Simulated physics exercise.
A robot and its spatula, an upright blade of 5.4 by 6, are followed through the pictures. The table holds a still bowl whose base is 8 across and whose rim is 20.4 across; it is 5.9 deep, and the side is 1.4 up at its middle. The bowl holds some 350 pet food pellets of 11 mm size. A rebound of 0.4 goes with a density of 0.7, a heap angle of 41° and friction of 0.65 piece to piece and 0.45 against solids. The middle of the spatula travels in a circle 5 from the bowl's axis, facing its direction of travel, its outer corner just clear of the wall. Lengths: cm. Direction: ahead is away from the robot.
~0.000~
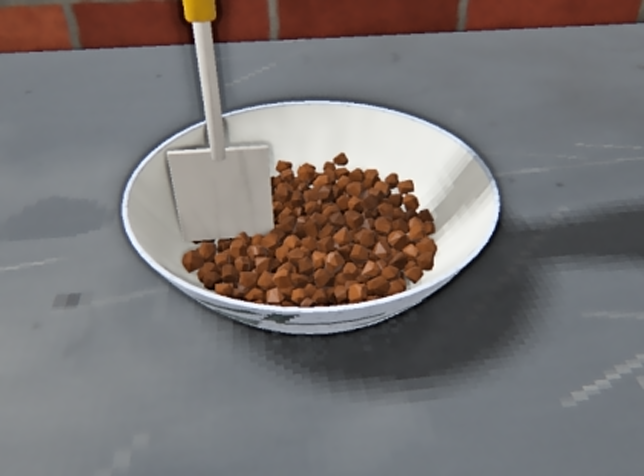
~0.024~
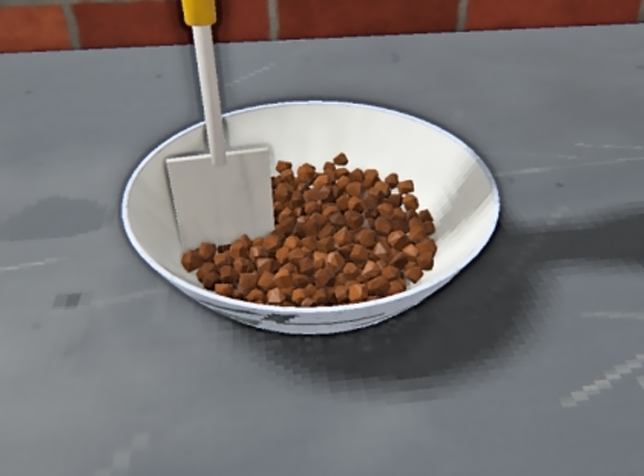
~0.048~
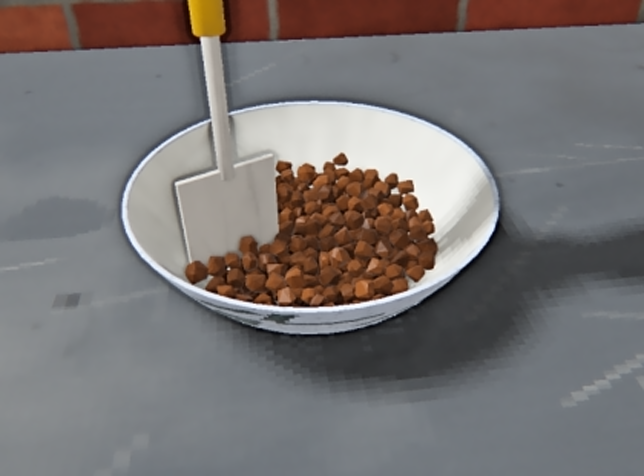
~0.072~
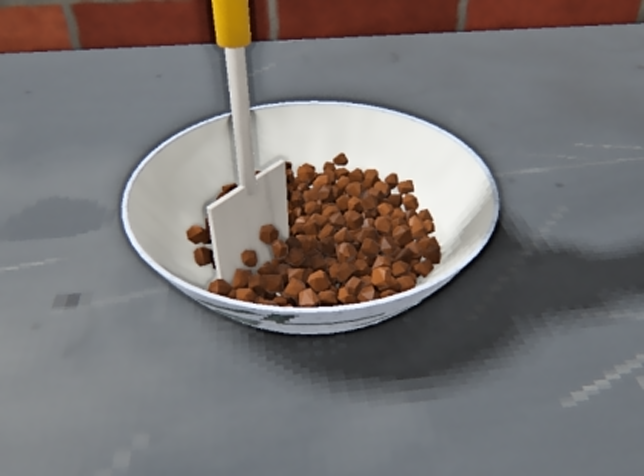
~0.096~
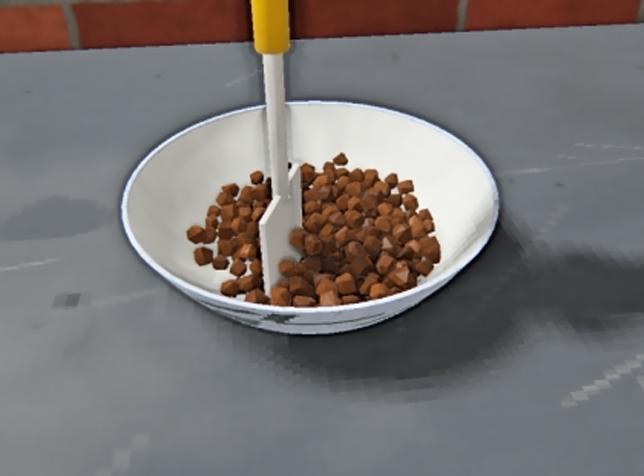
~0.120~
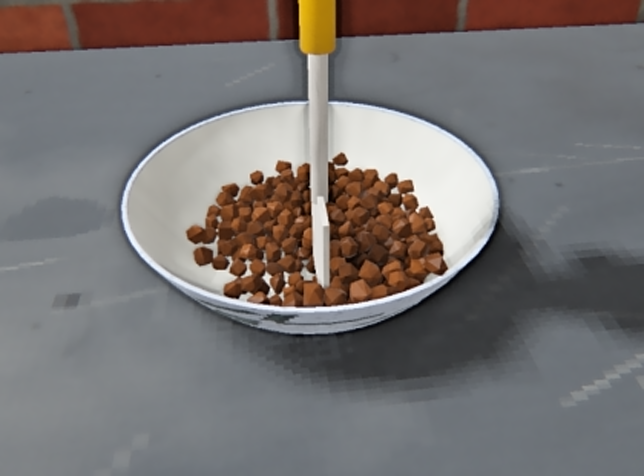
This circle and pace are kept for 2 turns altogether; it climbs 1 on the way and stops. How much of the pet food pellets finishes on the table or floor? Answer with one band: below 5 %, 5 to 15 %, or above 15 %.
Above 15 %.
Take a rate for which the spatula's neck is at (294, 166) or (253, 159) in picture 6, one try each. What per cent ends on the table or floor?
About 25 and 15 %.
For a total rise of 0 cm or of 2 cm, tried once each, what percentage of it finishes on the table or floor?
Roughly 45 and 20 per cent.
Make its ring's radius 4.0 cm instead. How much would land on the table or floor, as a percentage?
It would be near 30 per cent.
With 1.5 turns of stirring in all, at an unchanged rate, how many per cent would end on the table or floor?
30 %.
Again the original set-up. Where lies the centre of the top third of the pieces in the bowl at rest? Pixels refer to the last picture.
Near (329, 224).
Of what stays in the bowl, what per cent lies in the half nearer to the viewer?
Estimate: Some 50 %.
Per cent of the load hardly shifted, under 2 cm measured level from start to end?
I'd say something near 15 percent.
By 0.39 s, 335° round, highest piece 9 above the table; 271 in the bowl, 40 on the table or floor, 35 in flight or on the tool.
By 0.66 s, 220° round, highest piece 7 above the table; 234 in the bowl, 108 on the table or floor, 4 in flight or on the tool.
By 1.00 s, 0° round, highest piece 4 above the table; 230 in the bowl, 115 on the table or floor, 1 in flight or on the tool.
By 1.70 s, 0° round, highest piece 4 above the table; 230 in the bowl, 116 on the table or floor.
Final count, 230 in the bowl, 116 on the table or floor. That is 34 % on the table or floor.
